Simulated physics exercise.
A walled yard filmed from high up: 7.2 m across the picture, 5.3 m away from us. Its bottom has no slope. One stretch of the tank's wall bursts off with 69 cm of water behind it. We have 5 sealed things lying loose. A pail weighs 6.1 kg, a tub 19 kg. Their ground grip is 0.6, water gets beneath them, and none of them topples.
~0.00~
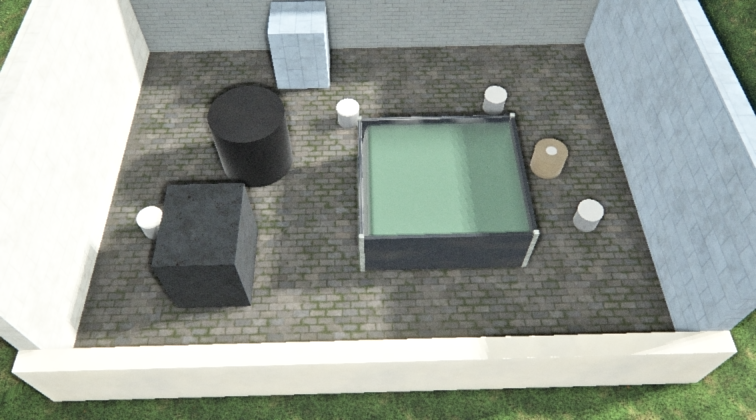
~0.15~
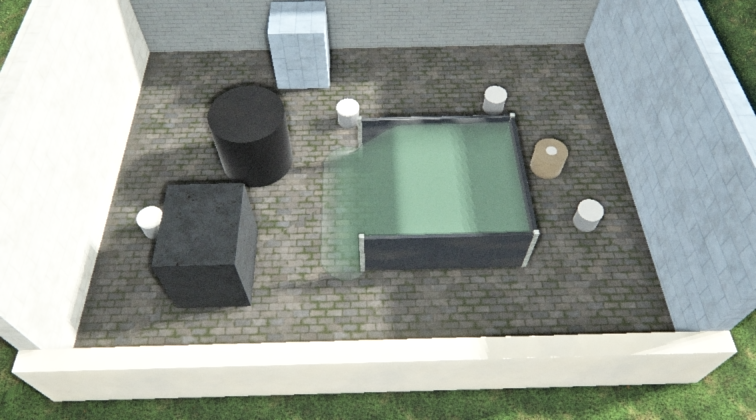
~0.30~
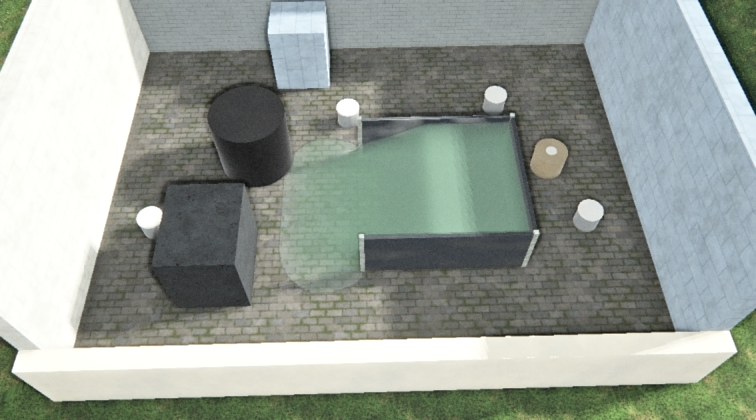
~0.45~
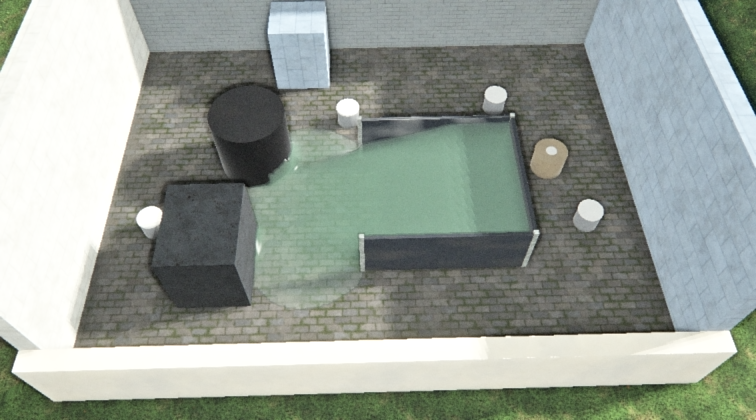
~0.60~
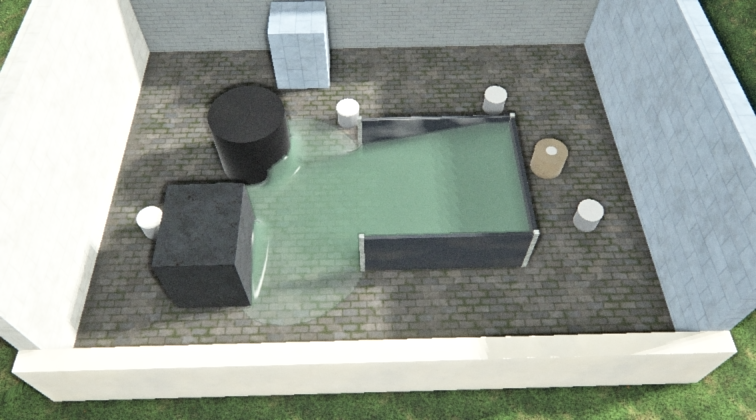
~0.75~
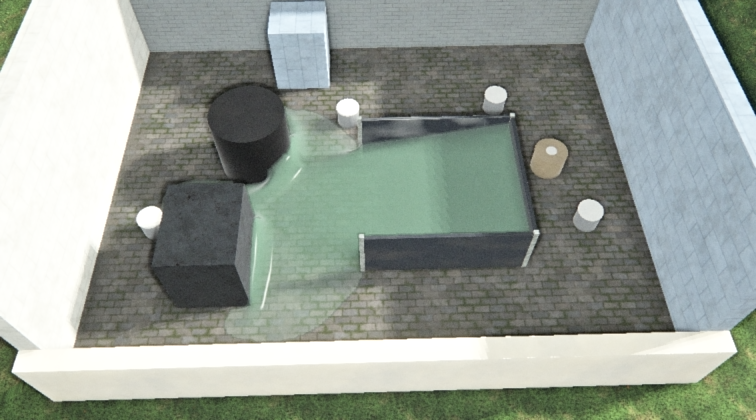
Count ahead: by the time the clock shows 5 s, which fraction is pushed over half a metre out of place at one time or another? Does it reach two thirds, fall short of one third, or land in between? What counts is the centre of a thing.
Well under half, in fact below a third.
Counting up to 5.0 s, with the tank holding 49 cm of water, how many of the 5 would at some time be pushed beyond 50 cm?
With that change, 1 of them.
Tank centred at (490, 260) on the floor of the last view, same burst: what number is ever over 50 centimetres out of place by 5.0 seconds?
2.
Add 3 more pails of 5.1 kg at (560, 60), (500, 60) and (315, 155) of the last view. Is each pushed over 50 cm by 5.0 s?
Respectively: Doesn't reach it; doesn't reach it; tops it.
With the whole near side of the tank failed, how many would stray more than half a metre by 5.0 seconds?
Result: 2 of them.
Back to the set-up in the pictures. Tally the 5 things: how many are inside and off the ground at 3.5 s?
1.
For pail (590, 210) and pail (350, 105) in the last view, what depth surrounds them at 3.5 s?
0 and 4 cm.
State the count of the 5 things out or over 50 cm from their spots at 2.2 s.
Result: 1.
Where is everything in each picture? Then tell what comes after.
In the first frame, a pail at (150, 217), on the bottom; a pail at (496, 94), on the bottom; water covers 3.7 m2; 0 of 5 have shifted.
In the second frame, a pail at (150, 217), on the bottom; a pail at (496, 94) rests on the ground; water covers 4.7 m2; 0 of 5 have shifted.
In the third frame, a pail at (150, 217) rests on the ground; a pail at (496, 94), on the bottom; 6.1 m2 under water; 0 of 5 have shifted.
In the fourth frame, a pail at (150, 217) rests on the ground; a pail at (496, 94) rests on the ground; 7.2 m2 under water; 0 of 5 have shifted.
In the fifth frame, a pail at (150, 217), on the bottom; a pail at (496, 94), on the bottom; 8.1 m2 under water; 0 of 5 have shifted.
In the sixth frame, a pail at (149, 217), on the bottom; a pail at (496, 94), on the bottom; water covers 9.1 m2; 0 of 5 have shifted.
After 1.1 s 0 of 5 are over 50 cm from their spots; 0 afloat.
After 2.2 s 1 of 5 are over 50 cm from their spots; 1 afloat.
After 3.5 s 1 of 5 are over 50 cm from their spots; 1 afloat.
After 5.0 s 1 of 5 are over 50 cm from their spots, and 1 have been at some point; 1 afloat.
